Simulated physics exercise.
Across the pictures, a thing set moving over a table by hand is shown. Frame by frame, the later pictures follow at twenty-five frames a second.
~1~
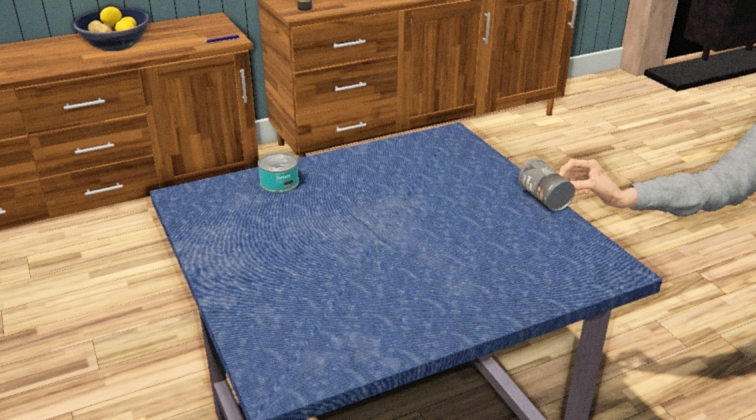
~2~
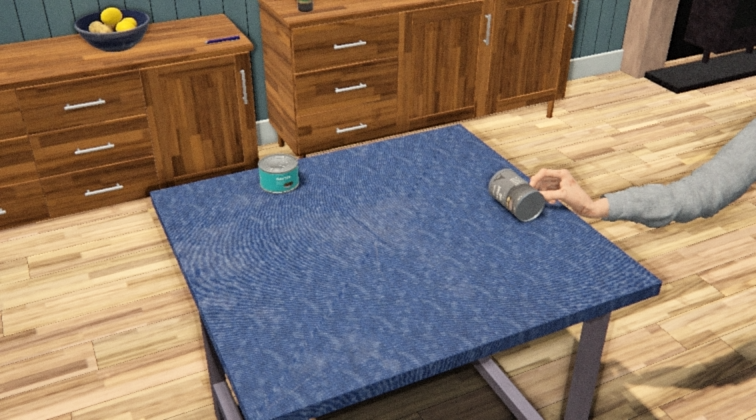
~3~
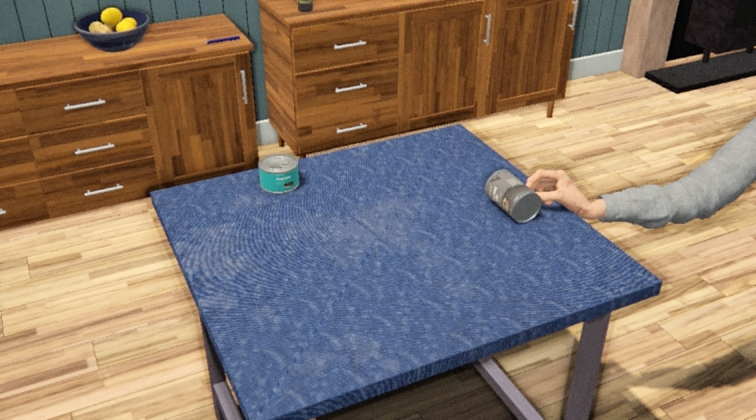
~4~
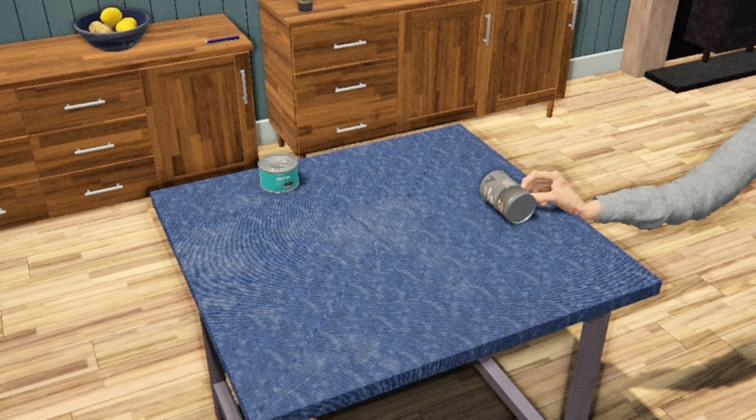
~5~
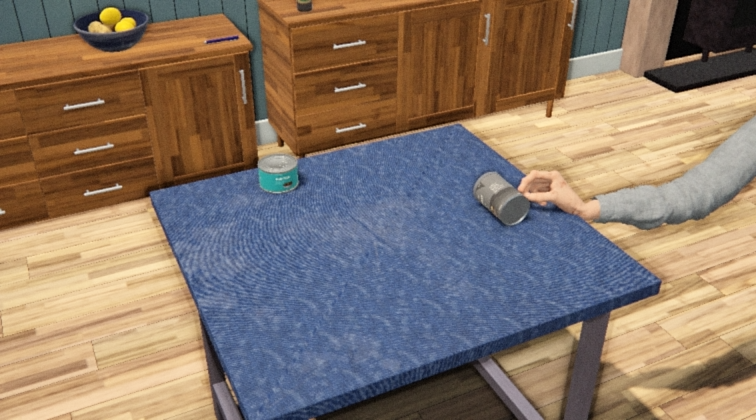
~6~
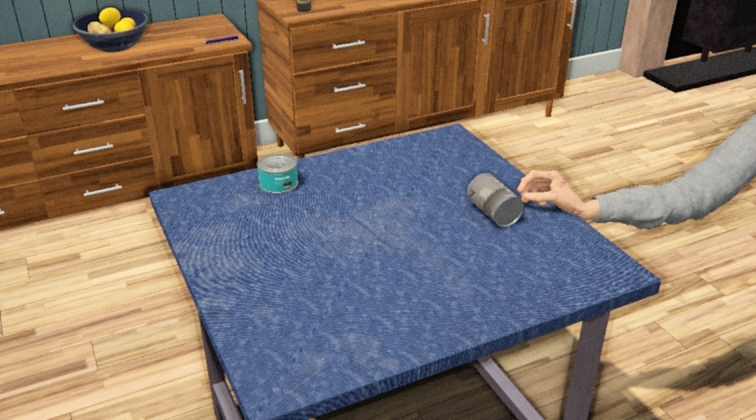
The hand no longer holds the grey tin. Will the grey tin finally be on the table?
Yes, it stays up there.
Then, 0.20 s past the last view, grey tin displaced about its own width near (469, 207).
Then, 0.40 s past the last view, grey tin displaced well along near (448, 213).
Then, 0.80 s past the last view, grey tin displaced well along near (420, 220).
Finally, moved from the start, grey tin. Final places as the last picture's camera would see them, grey tin near (413, 222).
